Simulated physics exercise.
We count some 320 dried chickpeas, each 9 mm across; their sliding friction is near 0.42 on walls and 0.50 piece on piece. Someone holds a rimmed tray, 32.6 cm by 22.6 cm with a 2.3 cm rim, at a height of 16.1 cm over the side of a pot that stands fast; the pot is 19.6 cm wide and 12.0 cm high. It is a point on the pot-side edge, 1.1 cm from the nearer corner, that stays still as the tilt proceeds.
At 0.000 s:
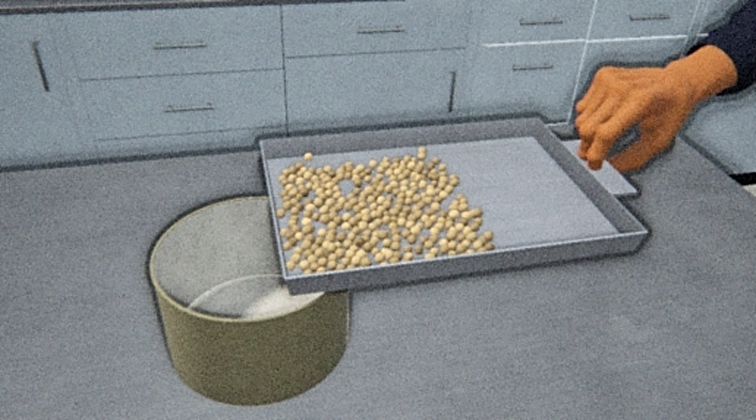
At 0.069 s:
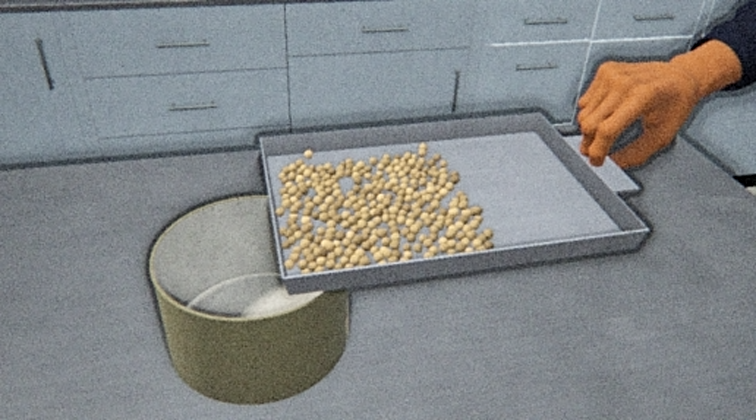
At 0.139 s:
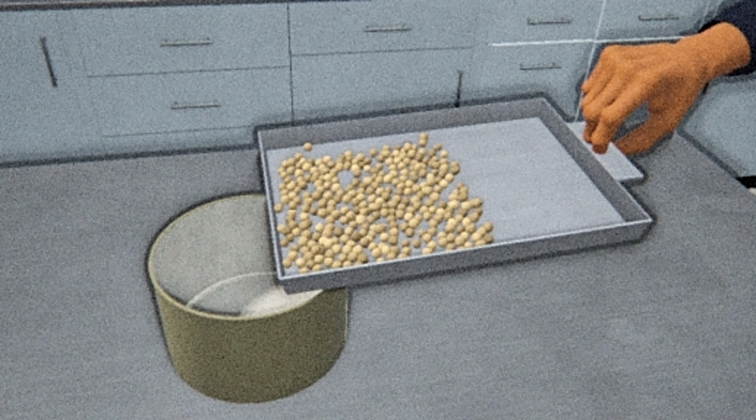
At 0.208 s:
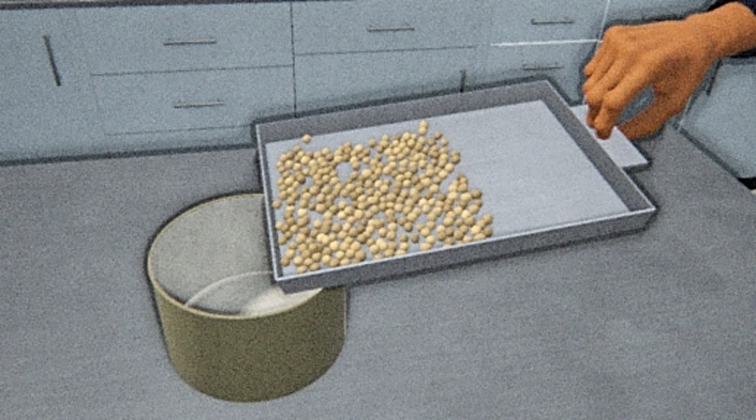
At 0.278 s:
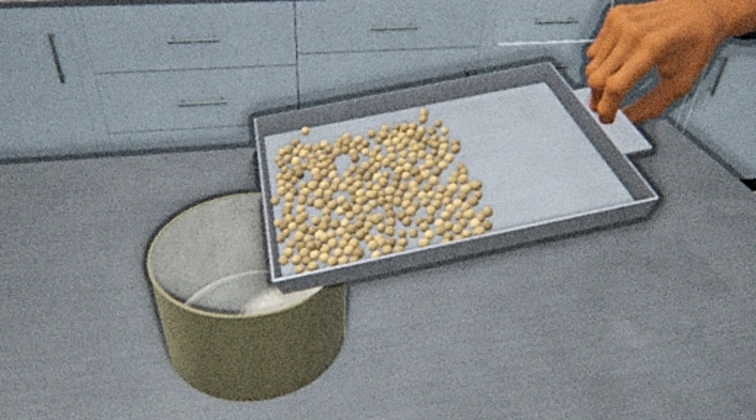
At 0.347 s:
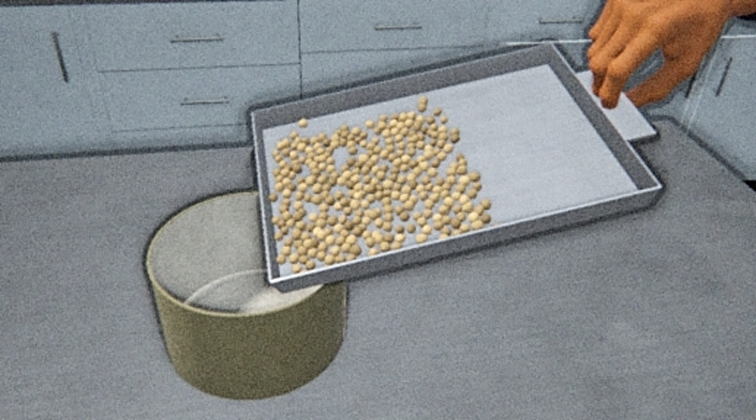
A grey rimmed tray with many small, round, tan pieces tilts gradually as a hand at its right raises that side, while its left edge stays over the rim of an unmoving olive pot and the pieces keep their arrangement.
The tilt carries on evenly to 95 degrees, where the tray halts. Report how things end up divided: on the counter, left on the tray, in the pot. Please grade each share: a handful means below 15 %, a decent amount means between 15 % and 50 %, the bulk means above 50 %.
Counter: The bulk, left on the tray: A handful, pot: A handful.
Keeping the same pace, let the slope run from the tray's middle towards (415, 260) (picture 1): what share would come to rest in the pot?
Something like 0 in a hundred.
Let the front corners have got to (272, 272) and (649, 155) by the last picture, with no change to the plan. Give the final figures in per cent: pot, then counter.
Split: Pot = 85, counter = 15.
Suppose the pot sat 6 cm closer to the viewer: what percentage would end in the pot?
Around 75 per cent.
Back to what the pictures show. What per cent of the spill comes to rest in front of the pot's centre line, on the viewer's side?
Share: Some 100 %.
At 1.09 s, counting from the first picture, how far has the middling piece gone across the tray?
By then it sits near 2 cm from where it began.
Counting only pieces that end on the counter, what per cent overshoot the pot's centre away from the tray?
Share past the middle: Roughly 90 percent.
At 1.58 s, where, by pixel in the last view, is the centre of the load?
Expected load position: Near (281, 170).
After 1.09 s, tilt 52 degrees; the tray holds 100 %, the pot 0 %.
Then, at 1.58 s, tilt 77 degrees; the tray holds 100 %, the pot 0 %.
Then, at 2.14 s, tilt 95 degrees; the tray holds 10 %, the pot 0 %.
In the end, at 2.9 s, counter 100 %, tray 0 %, pot 0 %.
